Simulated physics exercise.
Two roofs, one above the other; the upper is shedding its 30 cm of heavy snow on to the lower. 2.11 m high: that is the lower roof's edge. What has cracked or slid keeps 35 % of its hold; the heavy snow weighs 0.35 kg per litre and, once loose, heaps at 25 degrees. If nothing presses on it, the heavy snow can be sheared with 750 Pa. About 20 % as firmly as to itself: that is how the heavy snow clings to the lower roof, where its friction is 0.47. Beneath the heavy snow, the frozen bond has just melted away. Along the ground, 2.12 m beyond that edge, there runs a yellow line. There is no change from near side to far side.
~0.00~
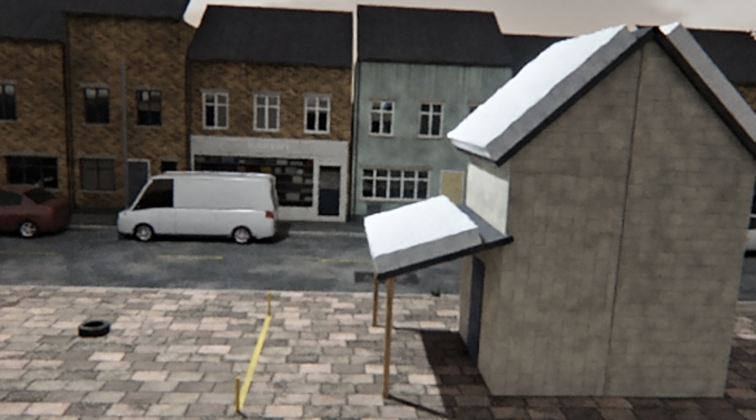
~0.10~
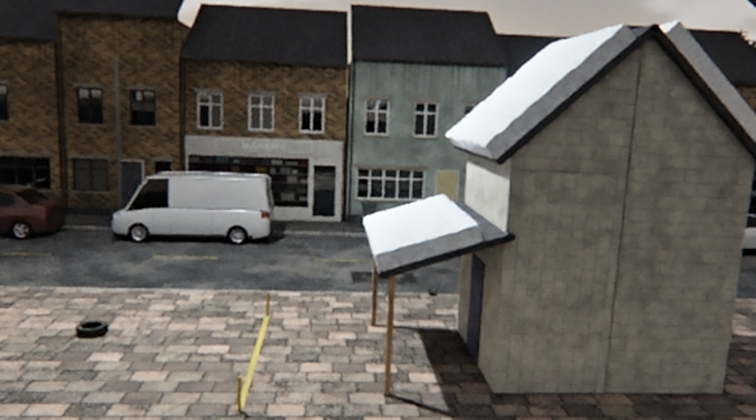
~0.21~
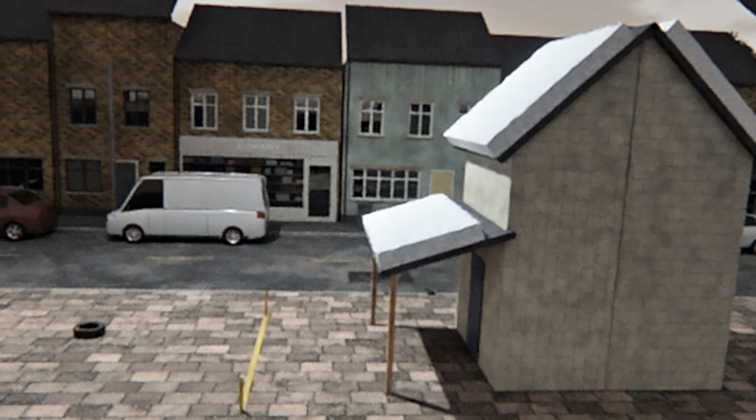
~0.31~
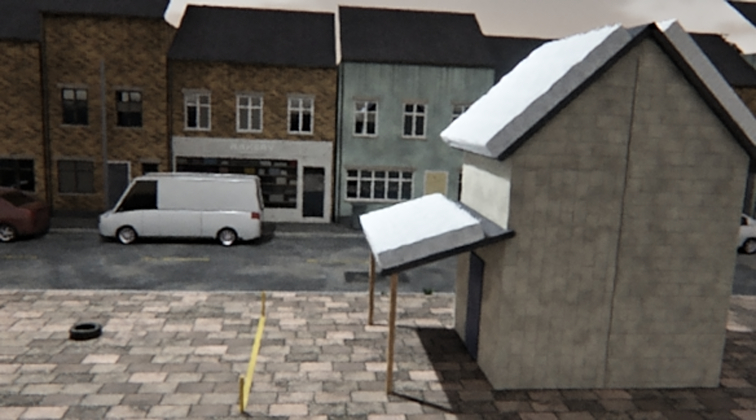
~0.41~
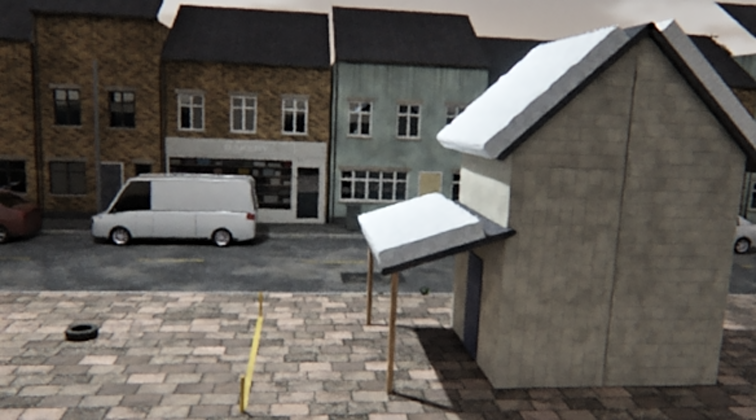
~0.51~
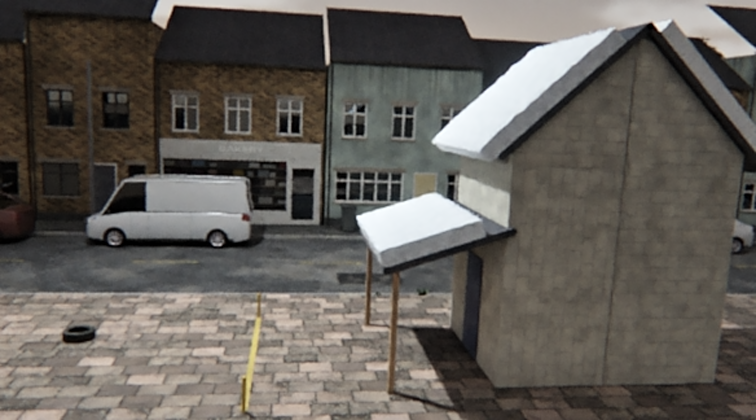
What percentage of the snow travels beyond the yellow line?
About 5 %.
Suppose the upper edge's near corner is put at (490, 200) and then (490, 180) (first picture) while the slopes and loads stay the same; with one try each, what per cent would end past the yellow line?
In that order: 0 %, 1 %.
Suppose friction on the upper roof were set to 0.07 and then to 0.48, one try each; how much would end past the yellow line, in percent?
35 %, then 20 %.
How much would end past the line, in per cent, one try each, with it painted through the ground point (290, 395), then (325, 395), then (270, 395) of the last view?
About 20 %, 35 %, 12 %.
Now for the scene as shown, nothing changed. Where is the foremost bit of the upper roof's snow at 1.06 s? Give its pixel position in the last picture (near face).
I'd point to around (445, 226).
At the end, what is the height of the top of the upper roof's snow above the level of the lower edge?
Roughly 0.9 m.
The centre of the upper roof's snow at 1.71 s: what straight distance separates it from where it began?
It has shifted some 2.0 m.
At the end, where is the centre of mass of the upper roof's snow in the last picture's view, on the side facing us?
The spot is somewhere around (346, 338).
By 1.06 s, none is below the lower edge and 0 % is past the line.
By 1.71 s, none is below the lower edge and 0 % is past the line.
By 2.35 s, 1 % is below the lower edge and 0 % is past the line.
By 3.00 s, 43 % is below the lower edge and 0 % is past the line.
By 6.00 s, at the end, 65 % is below the lower edge and 5 % is past the line.
